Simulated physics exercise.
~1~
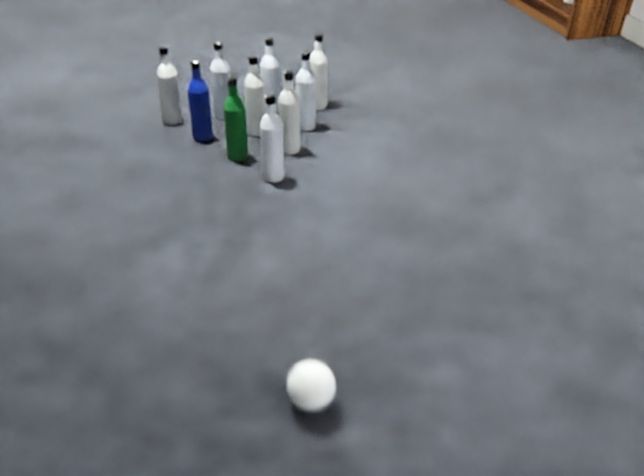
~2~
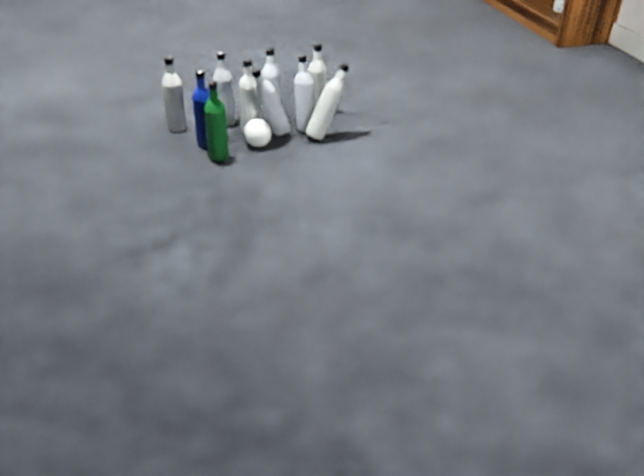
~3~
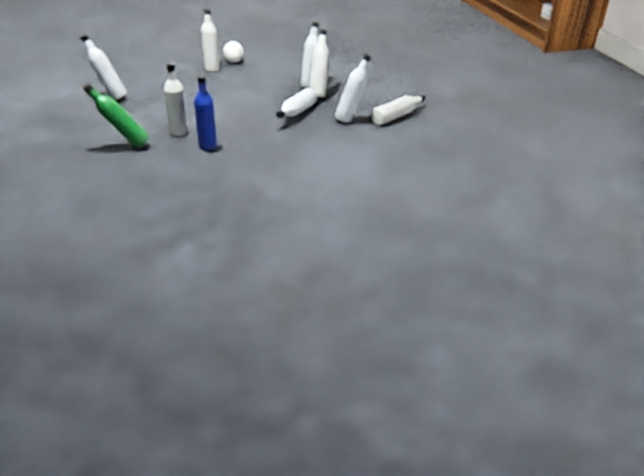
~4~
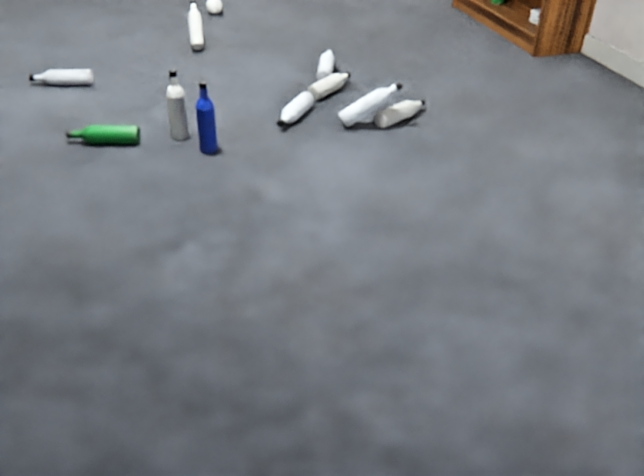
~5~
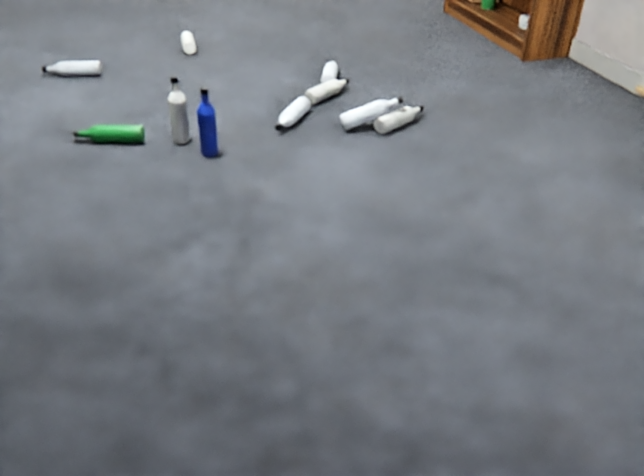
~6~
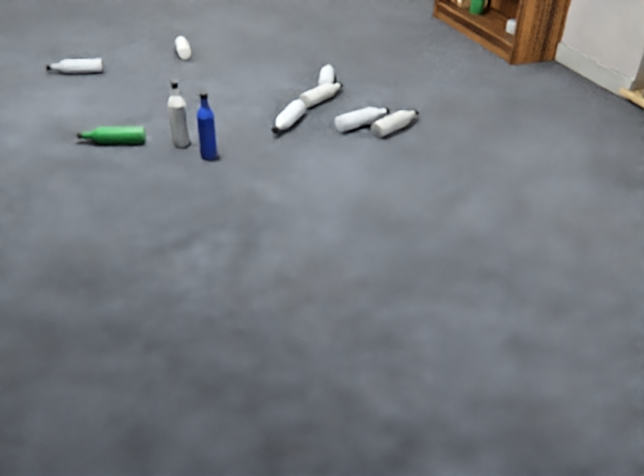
On a grey floor, a white ball scatters ten bottles, leaving blue and grey ones upright.
